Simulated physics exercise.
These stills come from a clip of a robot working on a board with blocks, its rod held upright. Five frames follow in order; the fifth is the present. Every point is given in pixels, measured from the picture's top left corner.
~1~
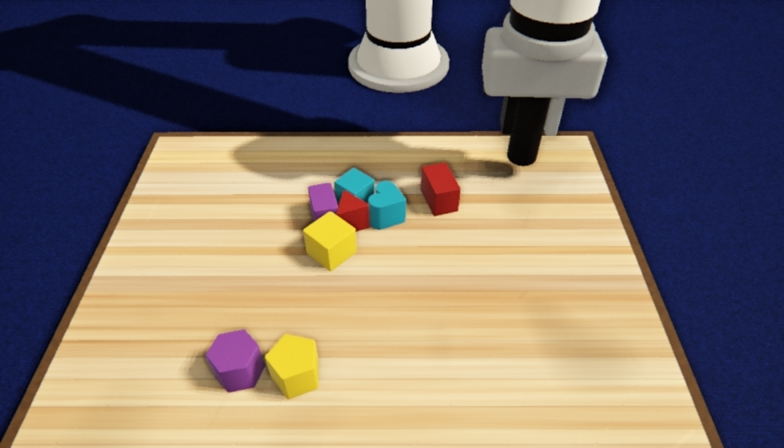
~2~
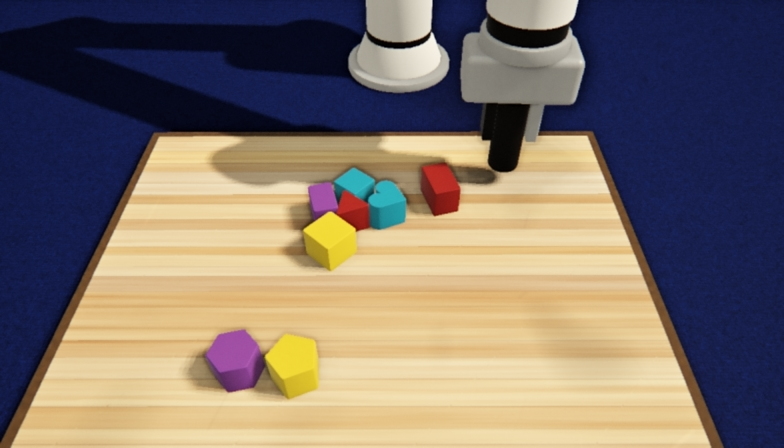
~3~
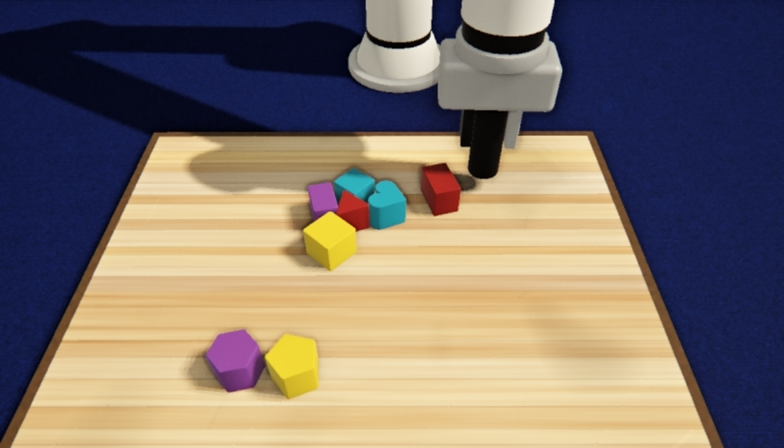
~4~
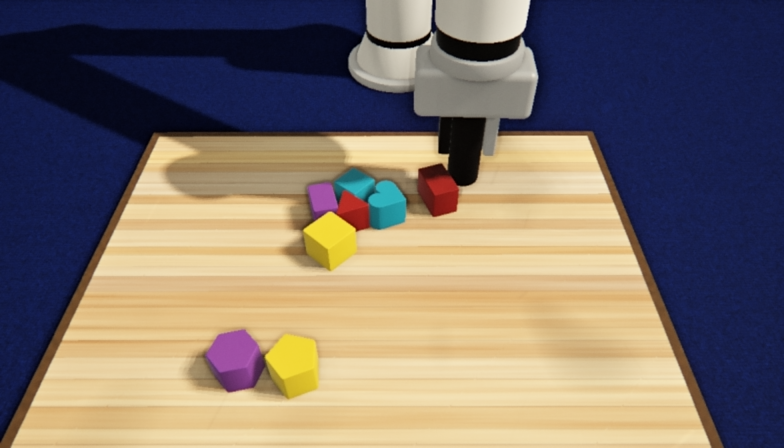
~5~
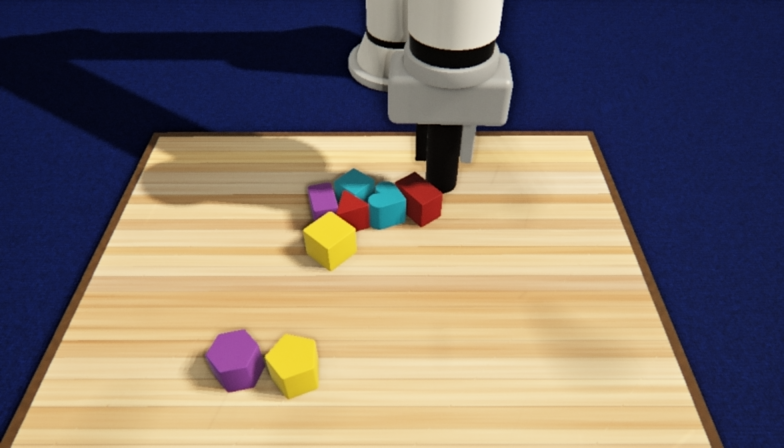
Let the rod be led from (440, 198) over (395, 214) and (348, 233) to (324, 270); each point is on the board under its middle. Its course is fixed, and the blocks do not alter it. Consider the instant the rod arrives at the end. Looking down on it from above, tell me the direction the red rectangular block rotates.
Counterclockwise rotation.
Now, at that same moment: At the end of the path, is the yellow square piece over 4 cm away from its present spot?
Going by the path, yes.
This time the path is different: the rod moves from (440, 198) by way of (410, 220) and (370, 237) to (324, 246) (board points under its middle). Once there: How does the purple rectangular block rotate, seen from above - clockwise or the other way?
It goes clockwise.
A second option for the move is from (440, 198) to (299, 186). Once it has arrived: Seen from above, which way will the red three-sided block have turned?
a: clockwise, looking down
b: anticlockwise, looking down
Choice a: Clockwise, looking down.
On the path given first. One third of the way, rod at (394, 201); yellow square piece at (311, 239), turned 15° anticlockwise; red three-sided block at (323, 218), turned 50° clockwise; turquoise heart at (351, 223), turned 30° anticlockwise; red rectangular block at (373, 208), turned 20° anticlockwise.
Two thirds of the way, rod at (346, 220); yellow square piece at (294, 254), turned 40° clockwise; red three-sided block at (309, 220), turned 65° clockwise; turquoise heart at (335, 257), turned 60° anticlockwise; red rectangular block at (341, 233), turned 45° anticlockwise.
At the end, rod at (322, 257); yellow square piece at (283, 259), turned 35° clockwise; red three-sided block at (301, 221), turned 65° clockwise; turquoise heart at (343, 296), turned 85° anticlockwise; red rectangular block at (334, 271), turned 75° anticlockwise.
